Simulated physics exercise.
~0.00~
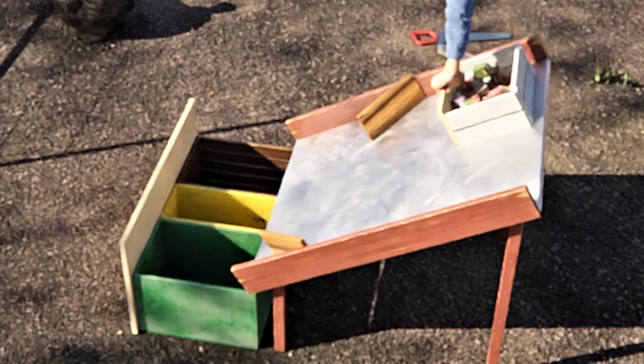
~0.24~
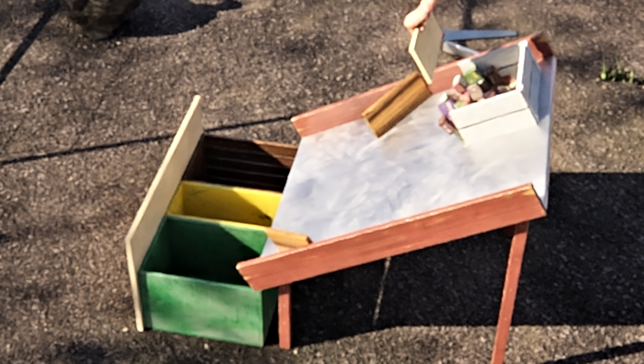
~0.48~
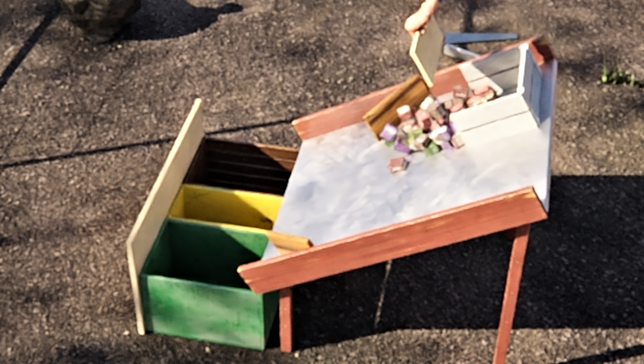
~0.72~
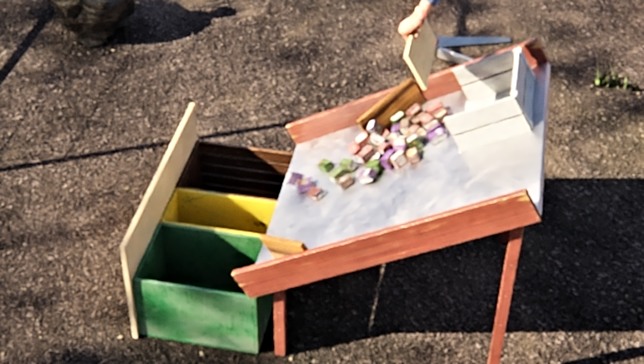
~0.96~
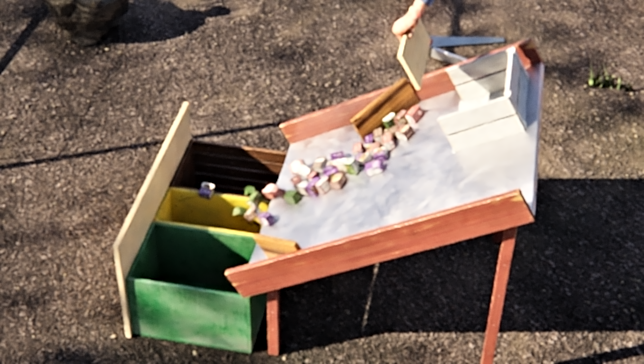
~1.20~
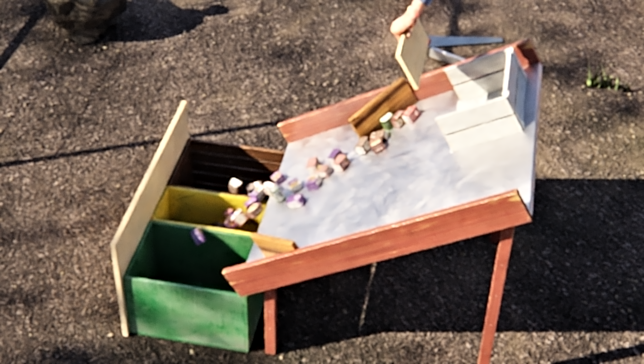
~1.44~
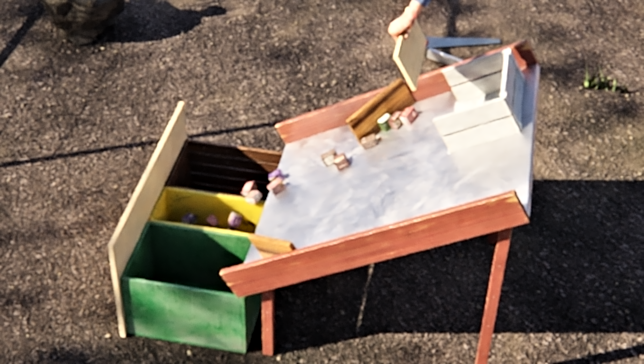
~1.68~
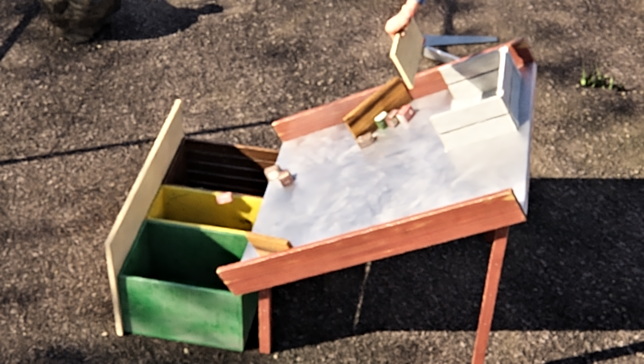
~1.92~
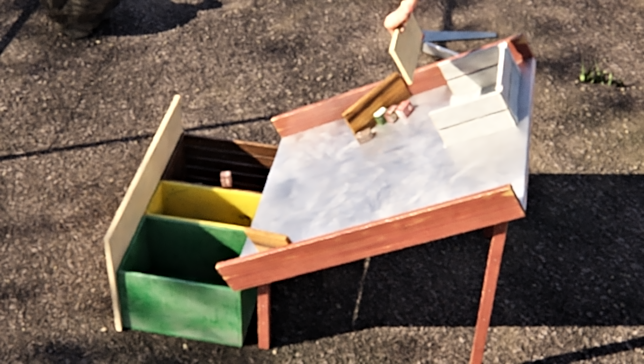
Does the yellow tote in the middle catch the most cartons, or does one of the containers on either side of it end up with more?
The yellow tote in the middle catches the most. The green tote and the wooden tub each end up with fewer cartons.
